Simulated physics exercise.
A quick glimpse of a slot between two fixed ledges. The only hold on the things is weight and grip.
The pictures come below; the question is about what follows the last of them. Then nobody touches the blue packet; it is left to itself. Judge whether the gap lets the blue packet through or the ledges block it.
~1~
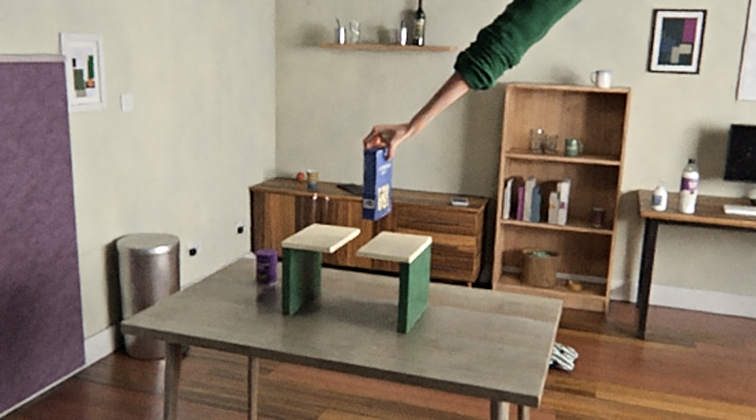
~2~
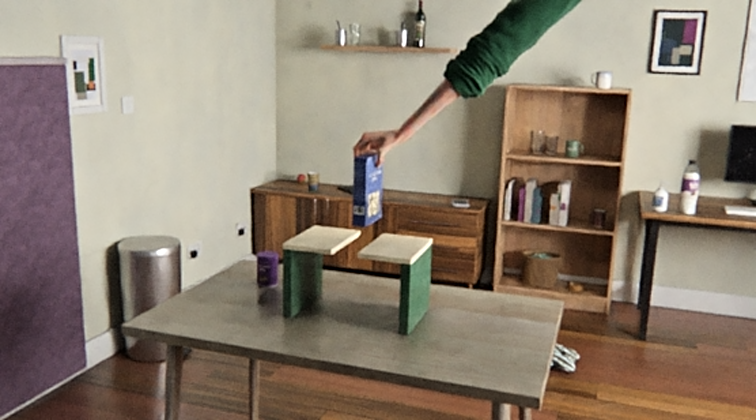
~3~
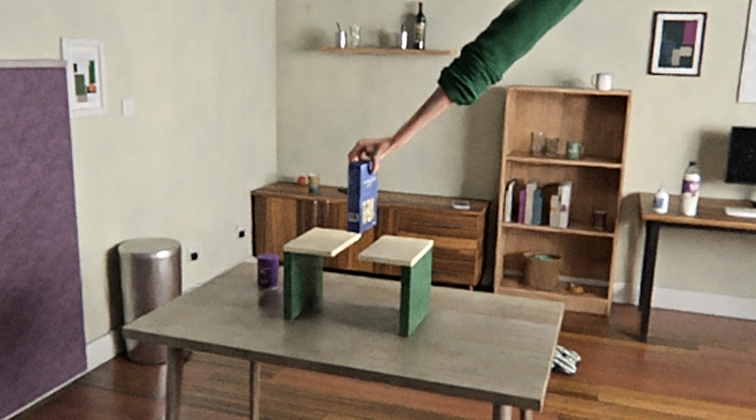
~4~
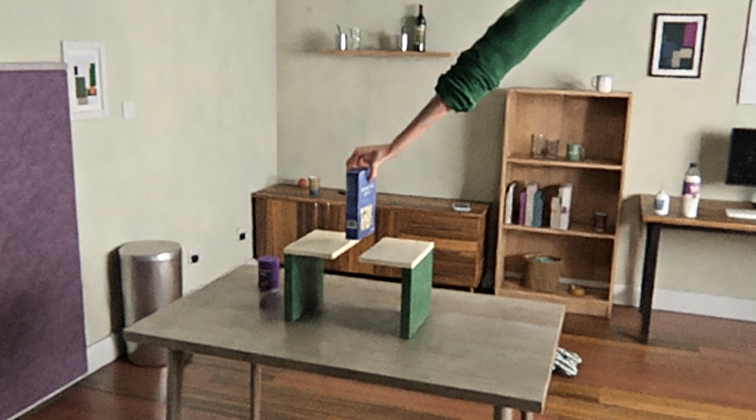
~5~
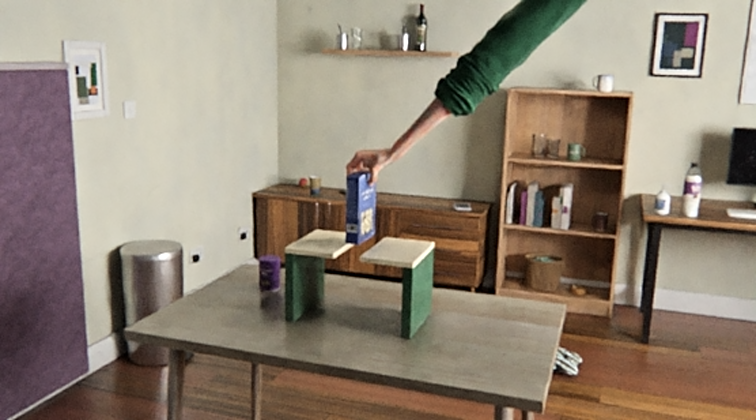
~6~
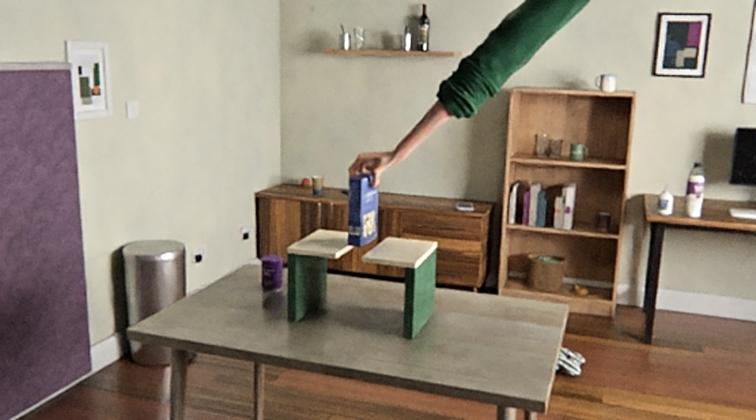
Seems it makes its way to the table.
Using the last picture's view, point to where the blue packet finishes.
In the last picture, near pixel (362, 285).
Then, 0.20 s on from there, blue packet shifted a little near (363, 225).
Then, 0.30 s on from there, blue packet shifted about its own width near (362, 272).
Then, 0.40 s on from there, blue packet shifted well along near (362, 283).
In the end, moved from the start, blue packet; purple tin unmoved. At the end, from the last picture's camera, blue packet near (362, 285). The packet reaches the table.
